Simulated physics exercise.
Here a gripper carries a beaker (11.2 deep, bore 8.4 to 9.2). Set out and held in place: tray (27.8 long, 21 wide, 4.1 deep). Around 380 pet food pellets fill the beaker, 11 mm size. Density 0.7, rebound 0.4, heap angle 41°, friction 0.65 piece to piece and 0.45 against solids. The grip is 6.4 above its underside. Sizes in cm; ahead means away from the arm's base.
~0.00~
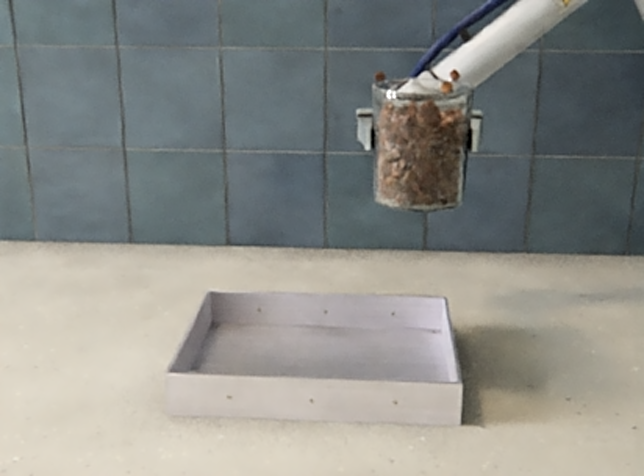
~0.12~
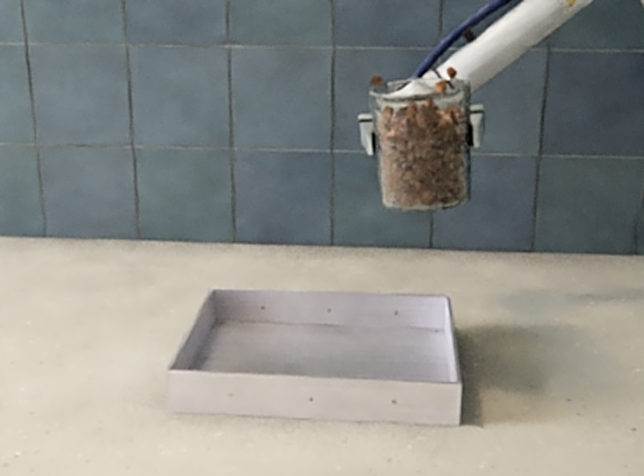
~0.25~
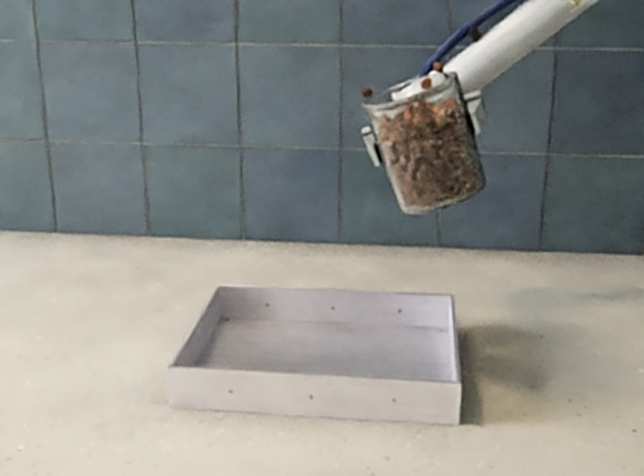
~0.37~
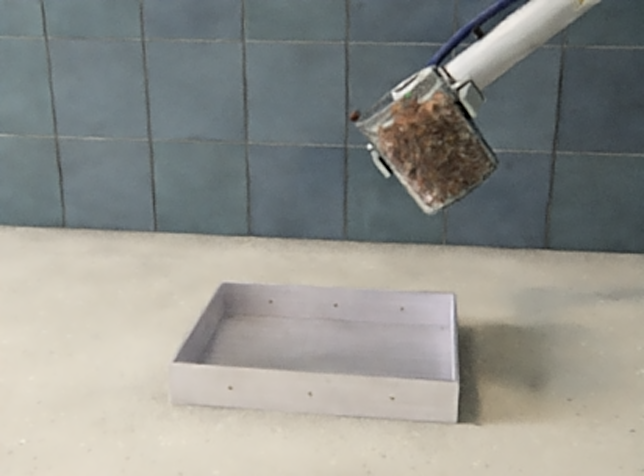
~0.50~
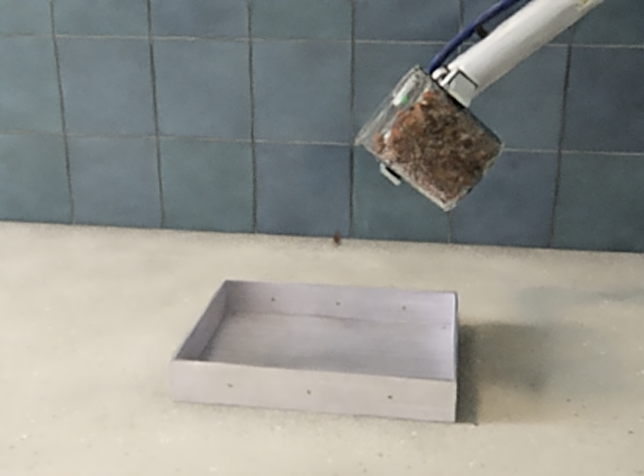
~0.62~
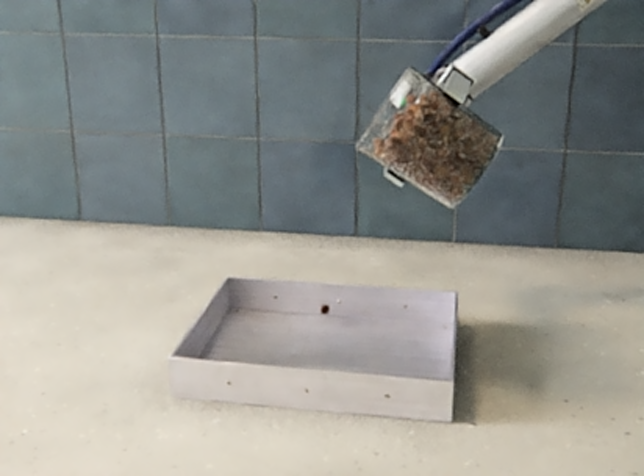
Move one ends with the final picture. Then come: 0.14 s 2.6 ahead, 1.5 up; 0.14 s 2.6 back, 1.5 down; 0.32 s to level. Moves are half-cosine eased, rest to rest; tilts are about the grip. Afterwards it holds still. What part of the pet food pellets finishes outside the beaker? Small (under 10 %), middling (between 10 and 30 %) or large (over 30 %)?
A small share, under 10 %, ends outside the beaker.
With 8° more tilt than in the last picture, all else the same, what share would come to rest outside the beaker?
In that case some 5 per cent.
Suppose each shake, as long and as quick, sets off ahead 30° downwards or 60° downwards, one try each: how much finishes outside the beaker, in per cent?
Some 0 and 0 per cent.
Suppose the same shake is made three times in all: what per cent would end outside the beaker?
Then about 5 per cent.
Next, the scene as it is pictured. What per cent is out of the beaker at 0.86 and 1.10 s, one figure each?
About 0, 0.
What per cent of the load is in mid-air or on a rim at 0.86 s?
Roughly 0 per cent.
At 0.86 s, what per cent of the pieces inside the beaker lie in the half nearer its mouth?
About 40 per cent.
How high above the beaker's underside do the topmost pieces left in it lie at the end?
Roughly 11.0 cm.
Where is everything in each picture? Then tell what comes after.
Beaker middle at (421, 145), level; upper third of the load around (423, 128), from x 380 to 460, top at y 75; 382 in the beaker, in the first frame.
Beaker middle at (423, 145), tilted 5° forward; upper third of the load around (424, 129), from x 375 to 460, top at y 70, in the second frame.
Beaker middle at (427, 145), tilted 20° forward; upper third of the load around (430, 128), from x 370 to 475, top at y 65, in the third frame.
Beaker middle at (429, 142), tilted 37° forward; upper third of the load around (433, 126), from x 355 to 485, top at y 100; 381 in the beaker, 1 in flight or on a rim, in the fourth frame.
Beaker middle at (431, 141), tilted 52° forward; upper third of the load around (436, 125), from x 335 to 490, top at y 95; 381 in the beaker, 1 in flight or on a rim, in the fifth frame.
Beaker middle at (431, 141), tilted 57° forward; upper third of the load around (435, 124), from x 325 to 490, top at y 95; 381 in the beaker, 1 in the tray, in the sixth frame.
By 0.86 s, tilted 57° forward, highest piece 29 above the table; 381 in the beaker, 1 in the tray.
By 1.10 s, tilted 18° forward, highest piece 30 above the table; 377 in the beaker, 4 in the tray, 1 in flight or on a rim.
By 1.42 s, level, highest piece 30 above the table; 377 in the beaker, 5 in the tray.
By 2.47 s, level, highest piece 30 above the table; 377 in the beaker, 5 in the tray.
Final count, 377 in the beaker, 5 in the tray. That is 1 % outside the beaker.
